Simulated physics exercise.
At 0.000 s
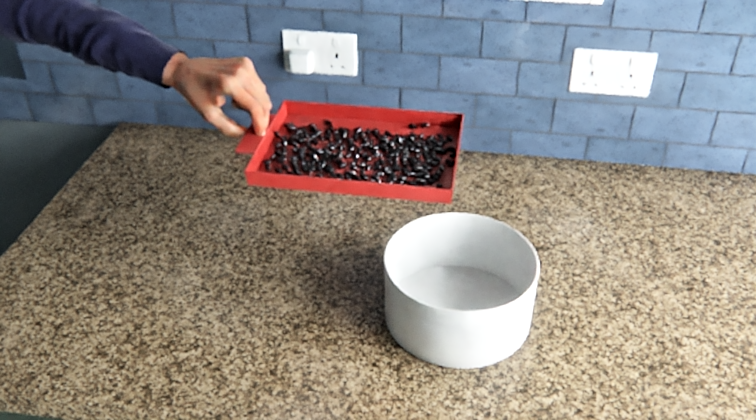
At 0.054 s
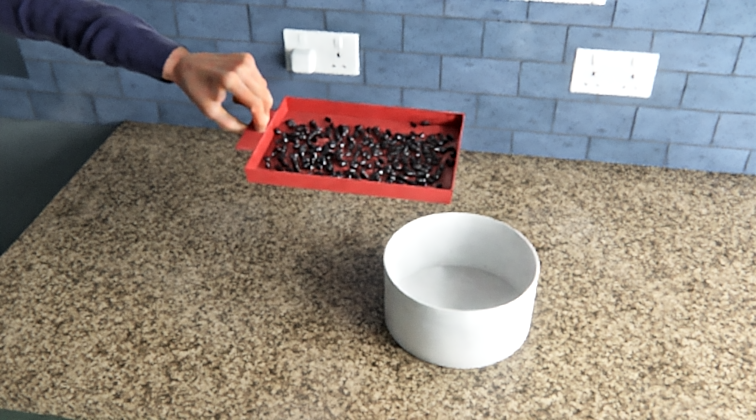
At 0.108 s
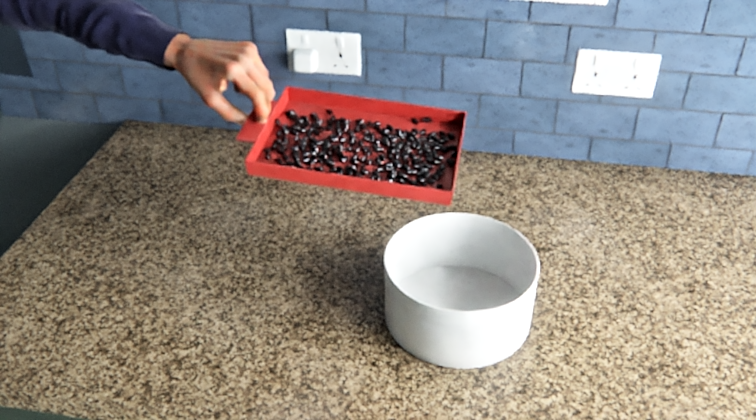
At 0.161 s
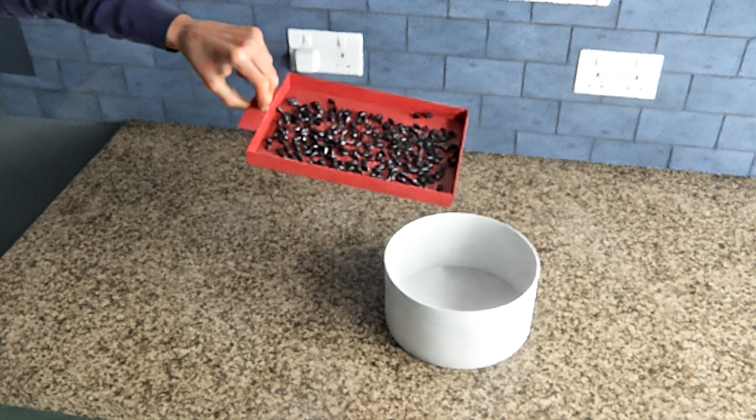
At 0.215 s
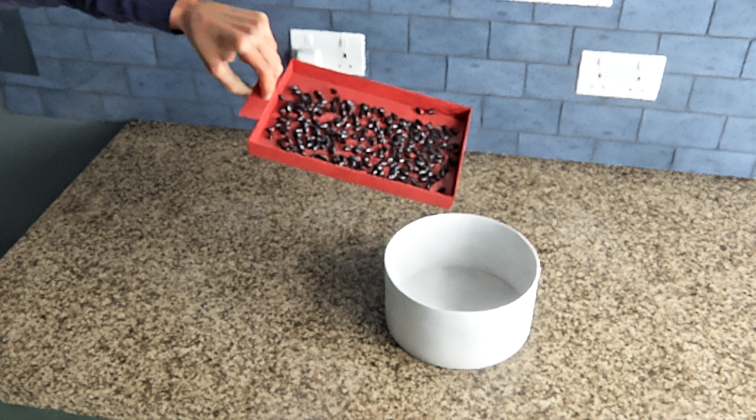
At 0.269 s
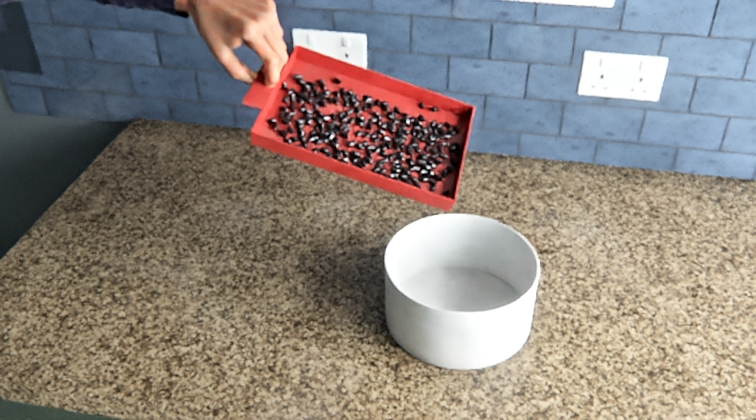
A hand tilts a red tray of black beans down toward the right above a white pot.
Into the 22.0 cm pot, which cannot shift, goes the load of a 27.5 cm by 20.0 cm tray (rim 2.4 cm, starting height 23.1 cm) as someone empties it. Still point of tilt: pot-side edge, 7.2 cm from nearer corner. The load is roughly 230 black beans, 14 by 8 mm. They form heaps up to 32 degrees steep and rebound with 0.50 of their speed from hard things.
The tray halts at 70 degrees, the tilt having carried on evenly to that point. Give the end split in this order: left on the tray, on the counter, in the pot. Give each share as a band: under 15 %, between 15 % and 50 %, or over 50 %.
Shares by band: Tray between 15 % and 50 %, counter under 15 %, pot over 50 %.
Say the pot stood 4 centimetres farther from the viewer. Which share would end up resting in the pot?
It would come to roughly 50 percent.
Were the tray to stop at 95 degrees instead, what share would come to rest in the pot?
About 95 in a hundred would end up in the pot.
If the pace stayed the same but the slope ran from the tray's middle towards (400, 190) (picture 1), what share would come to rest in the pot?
Something like 60 per cent of the pieces.
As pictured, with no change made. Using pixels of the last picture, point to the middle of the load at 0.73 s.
Somewhere about (433, 156) in the last view.
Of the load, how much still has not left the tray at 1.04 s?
Load share: Around 60%.
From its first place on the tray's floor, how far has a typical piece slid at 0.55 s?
Displacement on the tray: About 4 cm.
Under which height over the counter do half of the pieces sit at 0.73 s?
Some 28 cm.
After 0.55 s, tilt 45 degrees; the tray holds 100 %, the pot 0 %.
Then, at 0.73 s, tilt 61 degrees; the tray holds 100 %, the pot 0 %.
Then, at 1.04 s, tilt 70 degrees; the tray holds 60 %, the pot 25 %.
By 2.6 s all is still; tray 40 %, counter 0 %, pot 60 %.
